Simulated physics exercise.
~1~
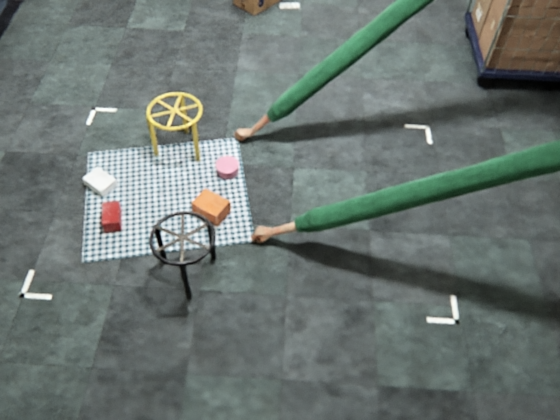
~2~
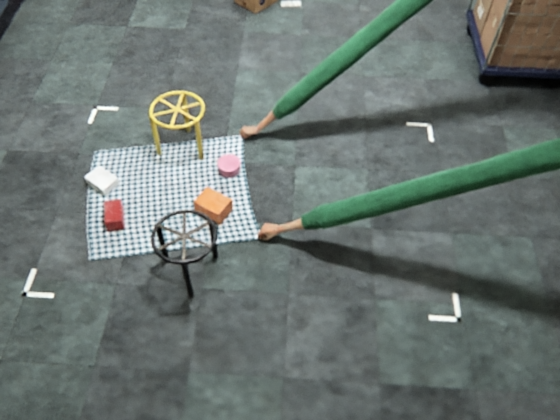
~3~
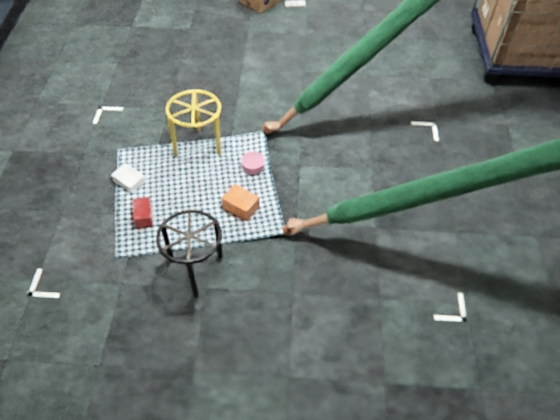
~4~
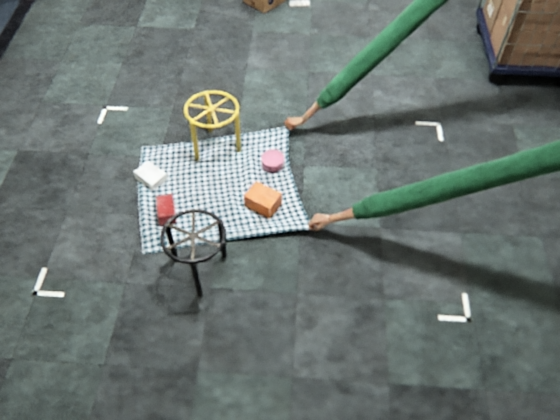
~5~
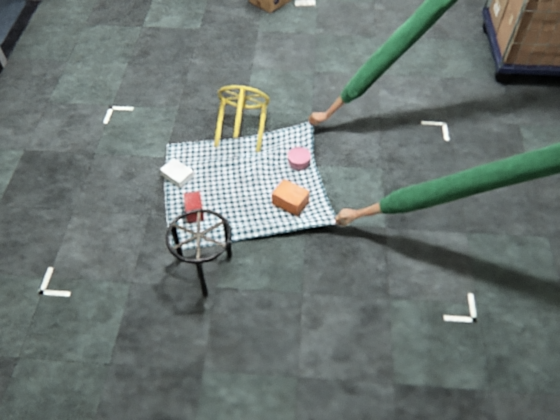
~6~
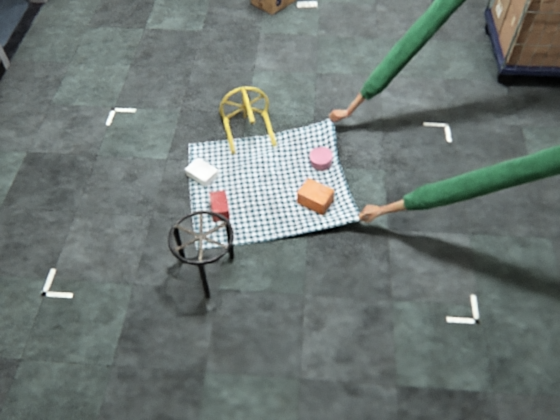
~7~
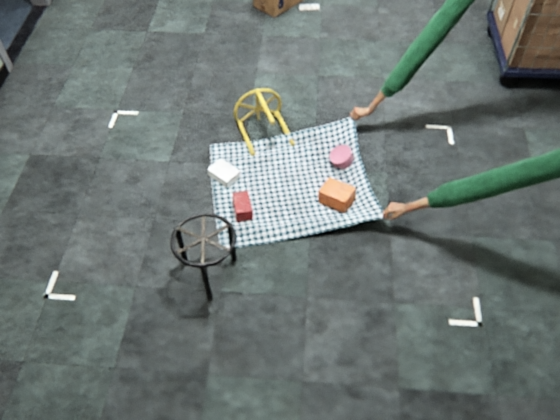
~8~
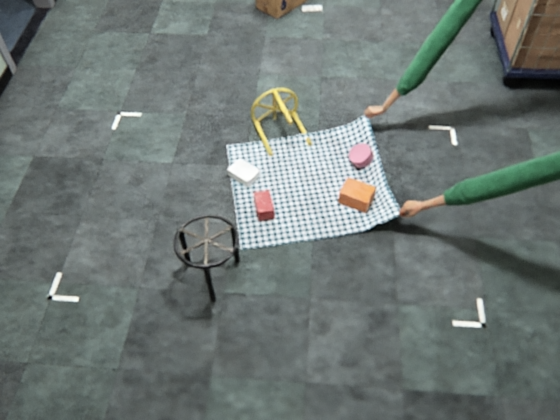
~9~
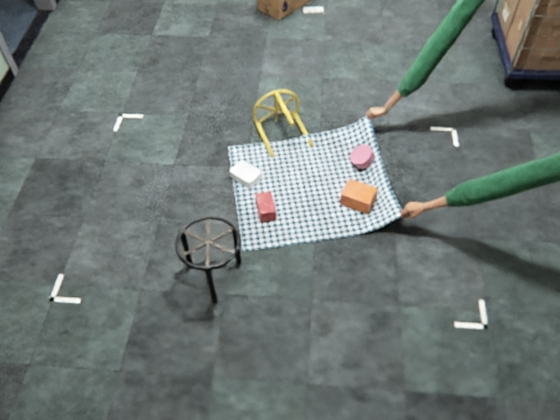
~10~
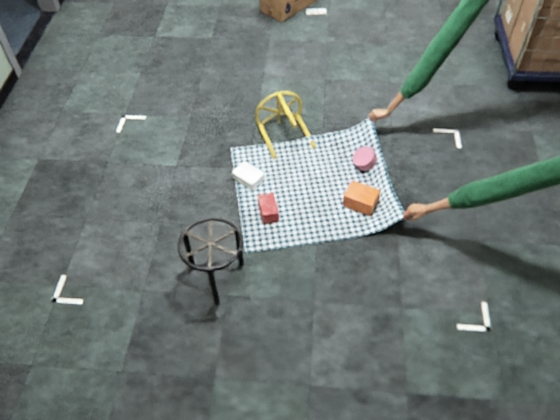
The clip shows two green-sleeved arms pulling a checkered rug rightward across a floor, carrying red, orange, white and pink items along while a yellow stool shifts and tips. The rug stops with the items still on it, the yellow stool tilted at its far edge and the black stool left behind.
